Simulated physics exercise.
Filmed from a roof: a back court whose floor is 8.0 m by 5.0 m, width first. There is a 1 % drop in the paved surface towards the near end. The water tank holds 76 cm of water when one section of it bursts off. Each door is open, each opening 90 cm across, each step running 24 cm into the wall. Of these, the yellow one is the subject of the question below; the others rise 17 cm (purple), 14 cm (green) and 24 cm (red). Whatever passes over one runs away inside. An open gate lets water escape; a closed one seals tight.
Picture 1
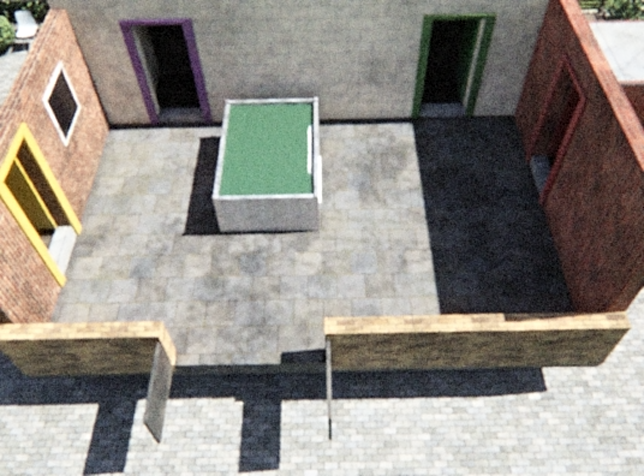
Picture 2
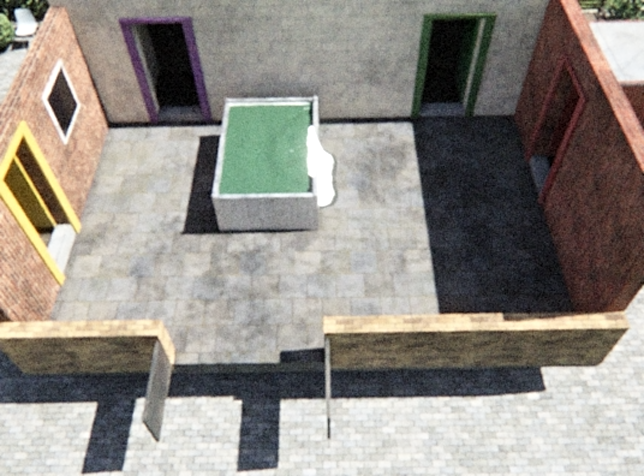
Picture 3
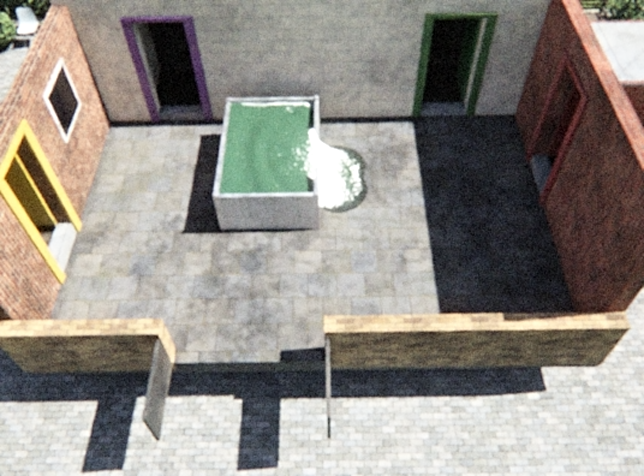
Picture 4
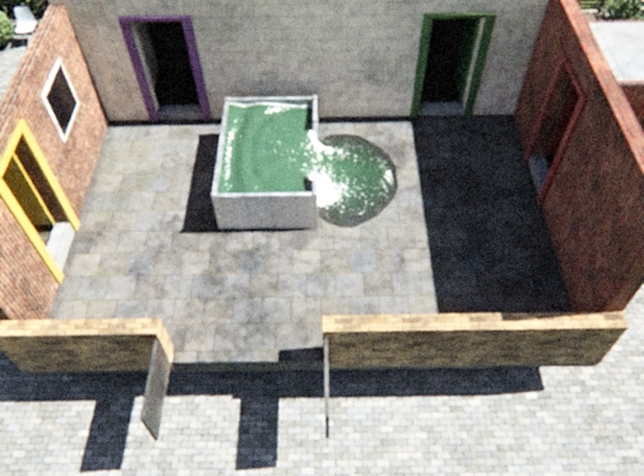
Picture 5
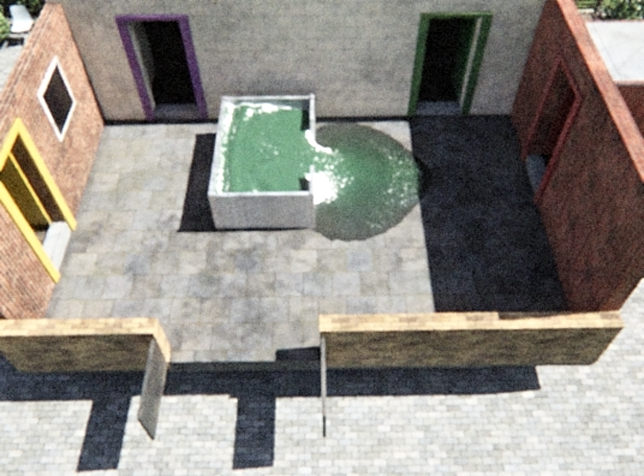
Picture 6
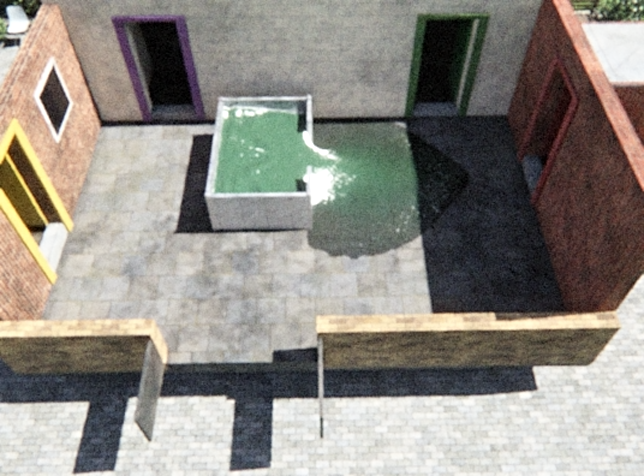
Green water pours from the right side of a raised tank and spreads across the paved courtyard.
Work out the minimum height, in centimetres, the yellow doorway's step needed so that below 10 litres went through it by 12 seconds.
The minimum is roughly 9 cm.
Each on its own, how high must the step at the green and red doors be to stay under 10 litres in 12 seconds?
You'd want about 15 centimetres at green and about 25 centimetres at red.
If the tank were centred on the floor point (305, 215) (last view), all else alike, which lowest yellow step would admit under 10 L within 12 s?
Then about 7.5 centimetres at the least.
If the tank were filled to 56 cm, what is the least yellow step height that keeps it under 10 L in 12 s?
You'd need a step of close to 5.0 cm.
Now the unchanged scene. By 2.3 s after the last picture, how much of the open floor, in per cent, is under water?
Approximately 45 %.
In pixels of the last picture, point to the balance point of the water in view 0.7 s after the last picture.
The centre of all the water is around (319, 178).
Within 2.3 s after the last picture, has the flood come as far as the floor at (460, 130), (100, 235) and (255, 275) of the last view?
First wet through, second bone-dry, third bone-dry.
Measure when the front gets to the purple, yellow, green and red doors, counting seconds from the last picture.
Purple 6.5 seconds, yellow 6.5 seconds, green 0.3 seconds, red 0.3 seconds.
Then, 0.7 s after the last picture water covers 35 % of the floor, deepest (40 cm) near (313, 183); it has not reached the yellow door.
Then, 2.3 s after the last picture water covers 45 % of the floor, deepest (30 cm) near (568, 331); it has not reached the yellow door.
Then, 11.3 s after the last picture water covers 95 % of the floor, deepest (12 cm) near (32, 350); 9 cm at the yellow door, 0 litres in over its 25 cm step.
At the yellow door as built, the water peaked near 13 cm, 7.1 s after the last picture.
Run again over the same 12 s with other heights there, 16 litres in over 8 cm, 2 litres over 10.5 cm. The limit of 10 litres is kept from about 9 cm up.
